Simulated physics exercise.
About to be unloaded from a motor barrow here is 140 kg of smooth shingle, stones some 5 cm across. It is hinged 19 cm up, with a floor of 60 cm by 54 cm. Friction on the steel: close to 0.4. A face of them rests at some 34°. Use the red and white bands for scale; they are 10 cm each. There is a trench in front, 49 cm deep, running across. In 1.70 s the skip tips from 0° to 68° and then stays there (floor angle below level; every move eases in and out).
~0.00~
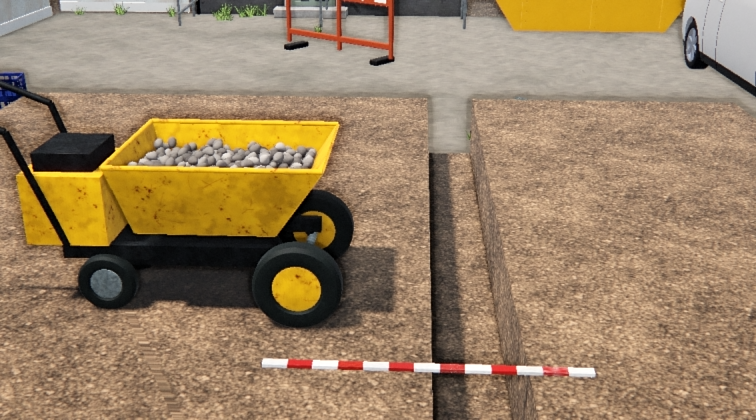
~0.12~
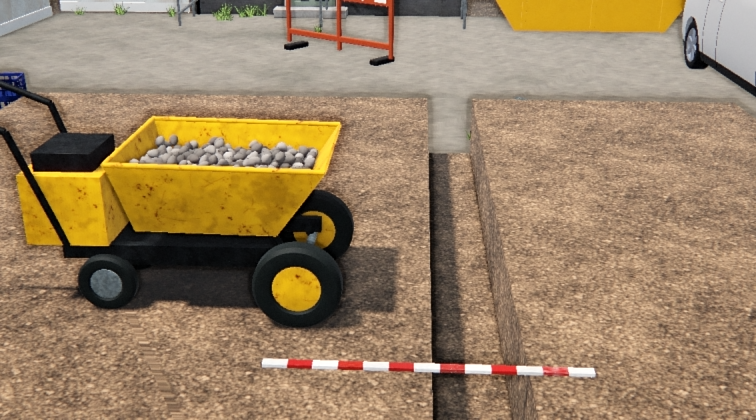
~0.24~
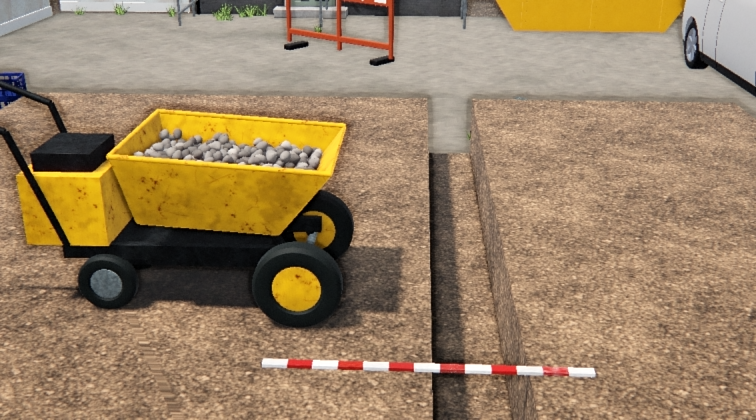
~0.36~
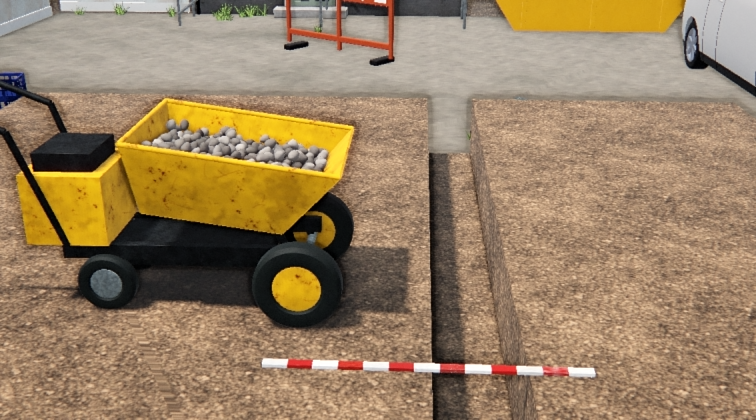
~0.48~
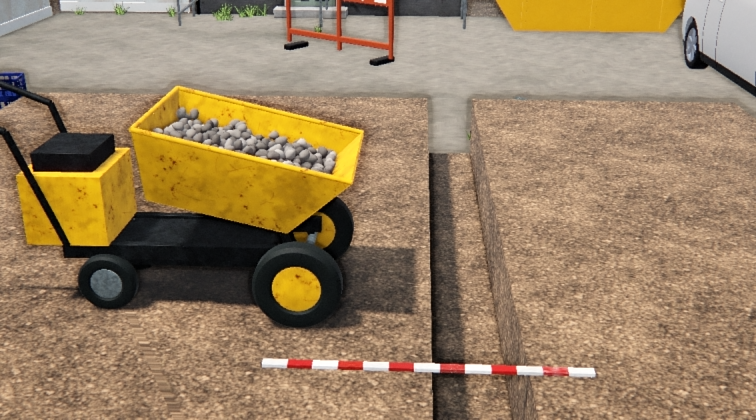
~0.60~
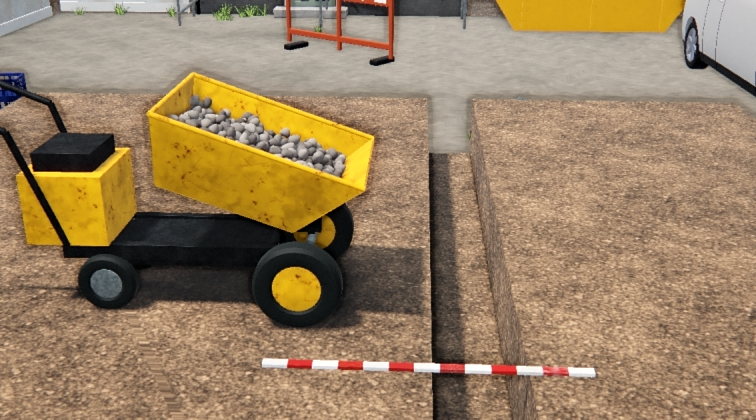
To begin with, a yellow motor barrow loaded with smooth grey stones stands on brown ground, its skip level, left of a narrow trench. The skip then tilts gradually, its back end rising and its front lip dipping toward the right, while the stones stay heaped inside and the wheels remain still.
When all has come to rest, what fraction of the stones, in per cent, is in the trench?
At the end about 99 per cent of the stones are there.
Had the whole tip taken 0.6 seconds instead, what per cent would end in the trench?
Then some 75 per cent would.
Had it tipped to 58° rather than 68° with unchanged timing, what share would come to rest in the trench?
In that case some 70 per cent.
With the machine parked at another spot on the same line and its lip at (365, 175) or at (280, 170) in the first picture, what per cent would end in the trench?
Roughly 70 per cent, then 80 per cent.
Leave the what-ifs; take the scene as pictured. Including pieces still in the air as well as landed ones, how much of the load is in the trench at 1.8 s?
About 45 per cent by then.
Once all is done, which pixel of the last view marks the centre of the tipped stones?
(472, 368).
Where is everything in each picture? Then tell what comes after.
In the first picture, the skip is at 0°, its lip at (322, 172); the top of the load is at (238, 155).
In the second picture, lip at (325, 173), floor tilted 1°, highest stones at (231, 154); the stones move at 0.1 m/s on average.
In the third picture, the skip is at 4°, its lip at (331, 175); the top of the load is at (197, 145); the stones move at 0.3 m/s on average.
In the fourth picture, the skip is at 8°, its lip at (340, 178); the top of the load is at (183, 137); the stones move at 0.4 m/s on average.
In the fifth picture, lip at (352, 183), floor tilted 13°, highest stones at (186, 126); the stones move at 0.4 m/s on average.
In the sixth picture, lip at (364, 190), floor tilted 19°, highest stones at (194, 112); the stones move at 0.5 m/s on average.
After 1.3 s the floor is at 57°; 100 % in the skip; the foremost stones are at (422, 221).
After 1.8 s the floor is at 68°; 54 % in the skip, 45 % in the trench, 1 % past the trench; the foremost stones are at (528, 292).
After 2.2 s the floor is at 68°; 27 % in the skip, 72 % in the trench, 1 % past the trench; the foremost stones are at (609, 299).
After 4.1 s the floor is at 68°; 0 % in the skip, 99 % in the trench, 1 % past the trench; the foremost stones are at (653, 301).
